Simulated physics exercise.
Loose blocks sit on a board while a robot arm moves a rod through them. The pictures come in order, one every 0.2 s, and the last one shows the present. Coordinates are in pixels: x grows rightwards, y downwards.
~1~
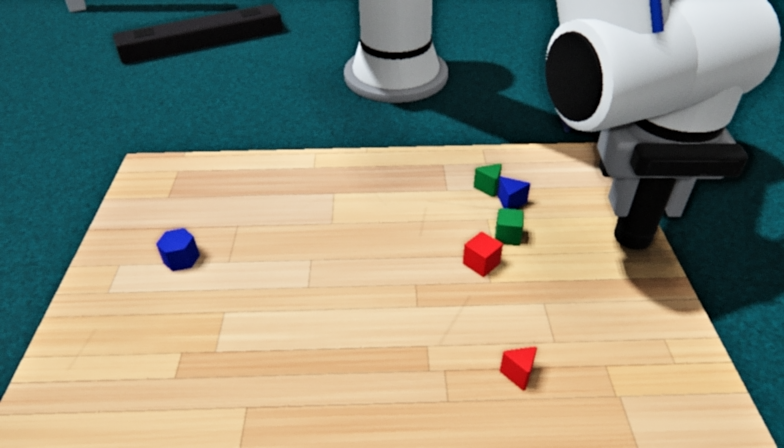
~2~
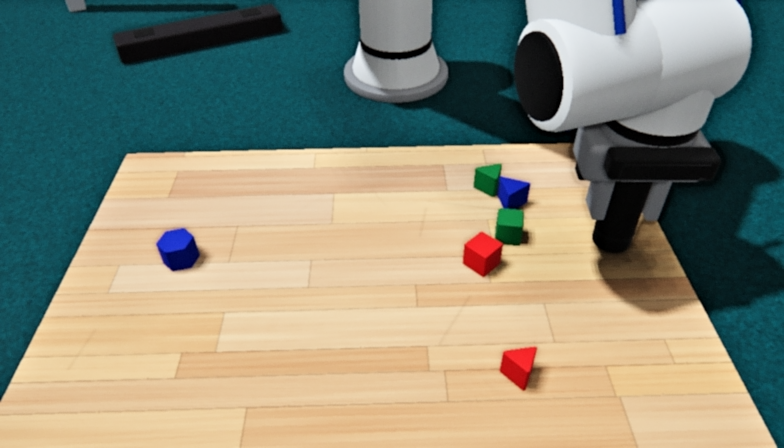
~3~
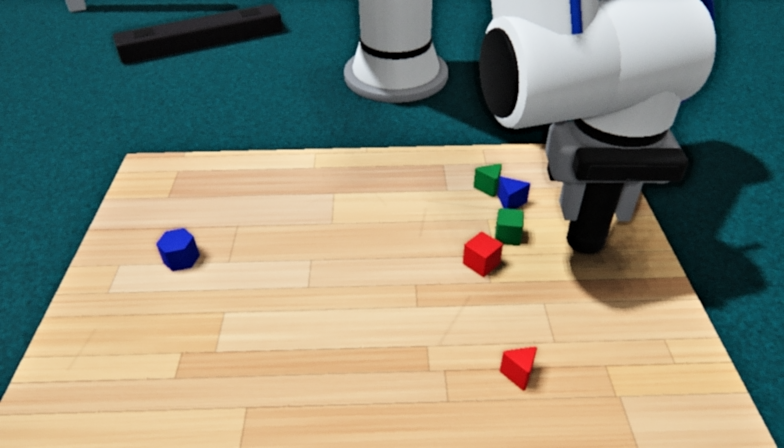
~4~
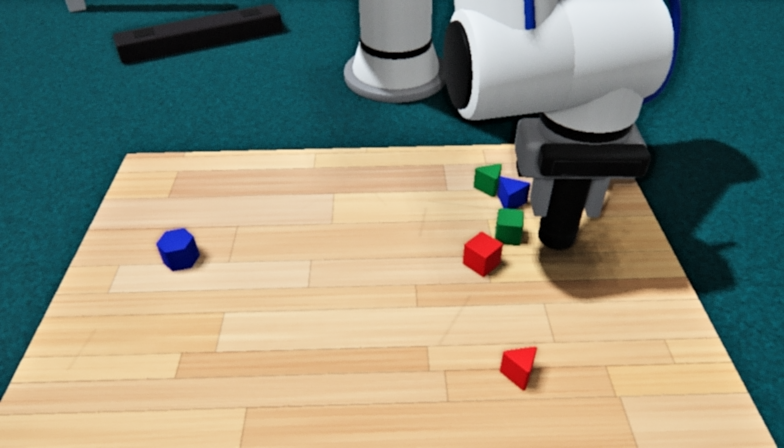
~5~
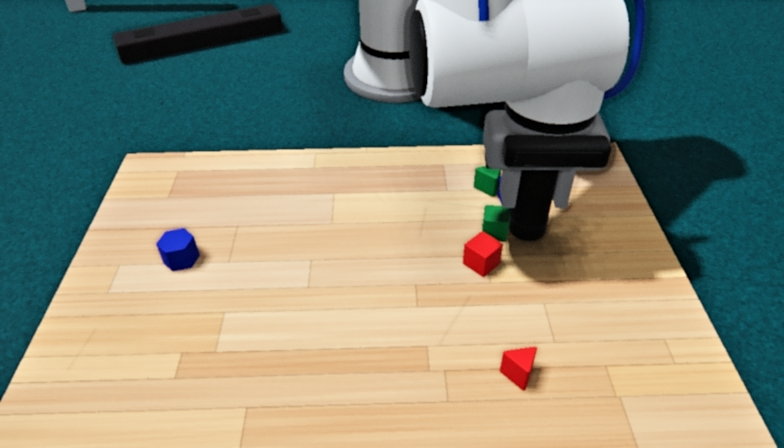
Robot arm sweeping a black rod leftward across a wooden board, nudging a green block left beside a red cube.
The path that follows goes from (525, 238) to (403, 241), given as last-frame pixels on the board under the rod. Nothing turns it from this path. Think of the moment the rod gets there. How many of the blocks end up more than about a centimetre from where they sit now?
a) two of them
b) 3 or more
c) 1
It's c.
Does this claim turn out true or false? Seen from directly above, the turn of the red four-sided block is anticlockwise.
The claim holds.
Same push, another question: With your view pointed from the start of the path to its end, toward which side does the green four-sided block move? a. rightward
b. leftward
That would be a.
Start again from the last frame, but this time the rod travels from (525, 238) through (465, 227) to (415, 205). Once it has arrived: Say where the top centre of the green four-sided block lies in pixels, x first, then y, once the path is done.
The middle of its upper face should be somewhere near (385, 184).
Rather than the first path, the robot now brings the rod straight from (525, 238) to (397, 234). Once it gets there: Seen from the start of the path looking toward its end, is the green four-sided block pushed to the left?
No, that is not how it ends up.
On the path given first. One third of the way, rod (485, 230); green four-sided block (458, 207), turned 40° clockwise.
Two thirds of the way, rod (444, 231); red four-sided block (481, 245), turned 20° anticlockwise; green four-sided block (430, 201), turned 65° clockwise.
At the end, rod (403, 232); red four-sided block (481, 245), turned 20° anticlockwise; green four-sided block (427, 200), turned 75° clockwise; blue three-sided block still.
